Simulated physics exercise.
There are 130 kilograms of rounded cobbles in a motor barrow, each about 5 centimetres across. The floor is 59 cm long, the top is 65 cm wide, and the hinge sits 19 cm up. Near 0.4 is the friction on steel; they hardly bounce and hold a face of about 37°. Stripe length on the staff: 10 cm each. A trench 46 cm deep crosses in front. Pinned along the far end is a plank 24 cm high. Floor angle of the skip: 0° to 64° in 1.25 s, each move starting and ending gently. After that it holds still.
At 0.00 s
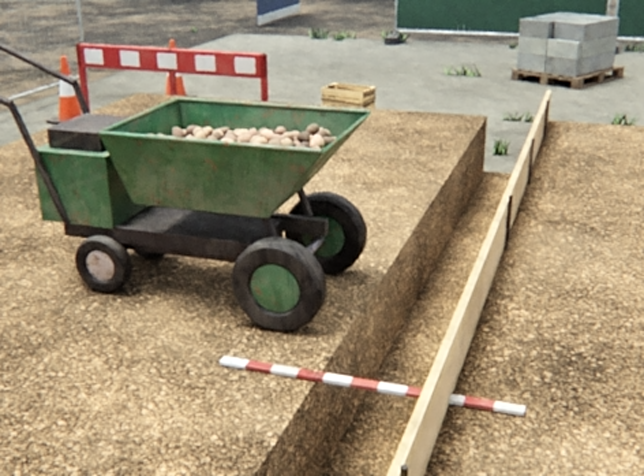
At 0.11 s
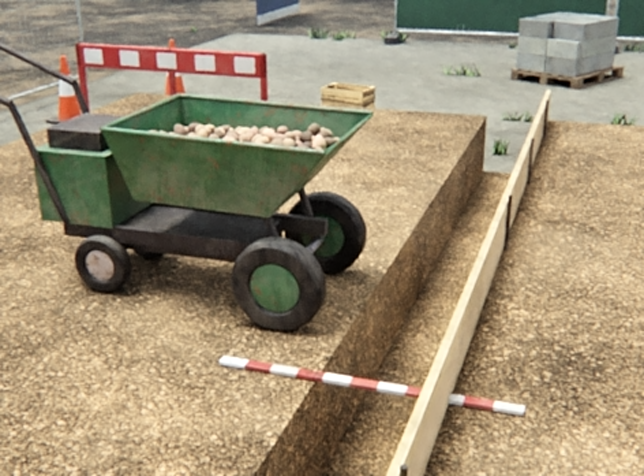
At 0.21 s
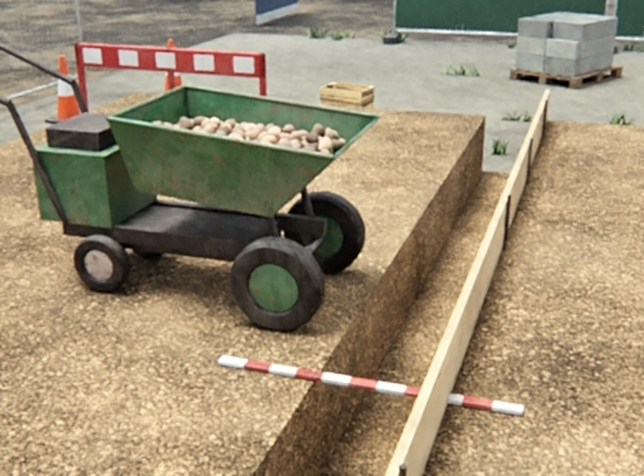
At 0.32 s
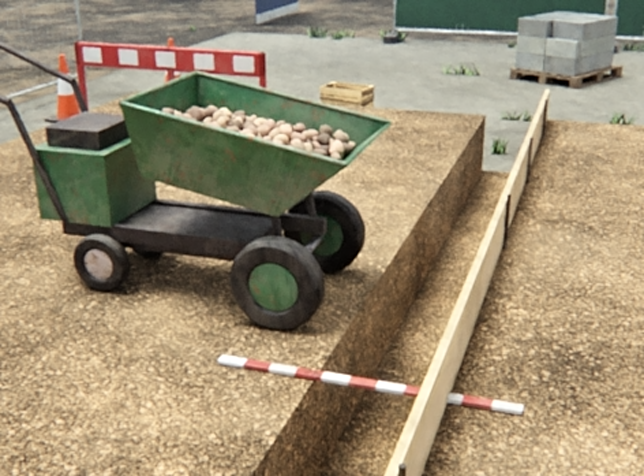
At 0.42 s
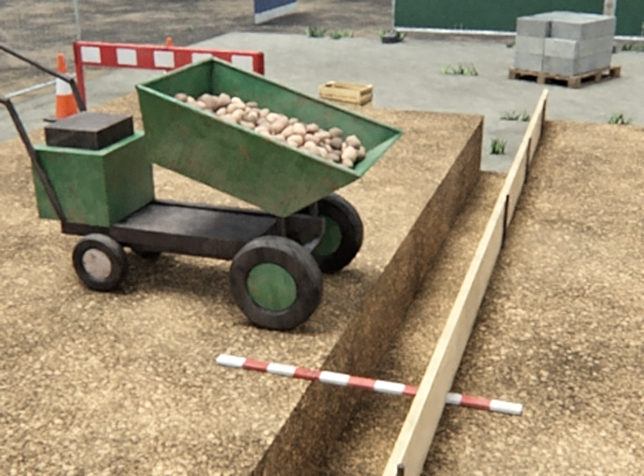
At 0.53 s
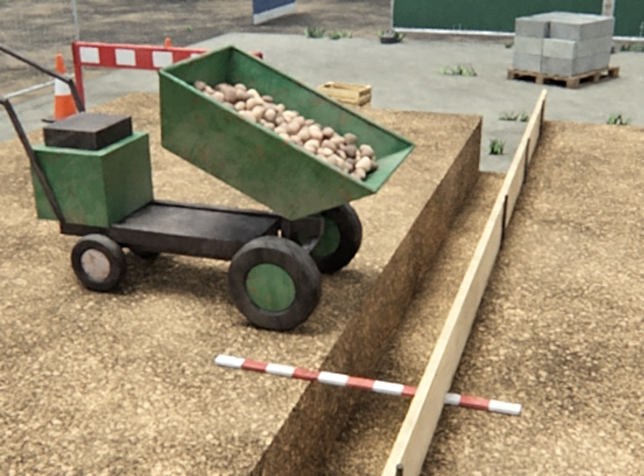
A green dumper loaded with rounded stones stood beside a trench, and its skip slowly tilted up toward the right, the back rising and the front lip dipping while the wheels stayed put.
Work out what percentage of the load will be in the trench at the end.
It comes to roughly 68 percent of the load.
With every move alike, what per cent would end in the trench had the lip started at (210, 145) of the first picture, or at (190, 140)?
I'd expect some 95 per cent, then some 80.
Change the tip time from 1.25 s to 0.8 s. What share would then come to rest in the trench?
In that case some 60 per cent.
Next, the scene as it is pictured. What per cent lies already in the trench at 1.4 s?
By that point it's something like 15 in a hundred.
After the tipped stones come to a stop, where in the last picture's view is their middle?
Somewhere around (446, 393) in the last picture.
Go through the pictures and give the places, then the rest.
In the first frame, the skip is at 0°, its lip at (322, 152); the top of the load is at (273, 134).
The second frame shows lip at (325, 153), floor tilted 1°, highest stones at (275, 133); the stones move at 0.2 m/s on average.
In the third frame, the skip is at 5°, its lip at (333, 158); the top of the load is at (232, 128); the stones move at 0.4 m/s on average.
In the fourth frame, the skip is at 10°, its lip at (346, 165); the top of the load is at (211, 116); the stones move at 0.5 m/s on average.
In the fifth frame, the skip is at 17°, its lip at (361, 177); the top of the load is at (218, 105); the stones move at 0.6 m/s on average.
In the sixth frame, the skip is at 25°, its lip at (376, 192); the top of the load is at (228, 94); the stones move at 0.7 m/s on average.
After 0.9 s the floor is at 54°; 100 % in the skip; the foremost stones are at (420, 230).
After 1.4 s the floor is at 64°; 79 % in the skip, 13 % in the trench, 8 % past the trench; the foremost stones are at (525, 311).
After 1.7 s the floor is at 64°; 49 % in the skip, 25 % in the trench, 26 % past the trench; the foremost stones are at (626, 333).
After 3.7 s the floor is at 64°; 3 % in the skip, 68 % in the trench, 29 % past the trench; the foremost stones are past the picture's edge.
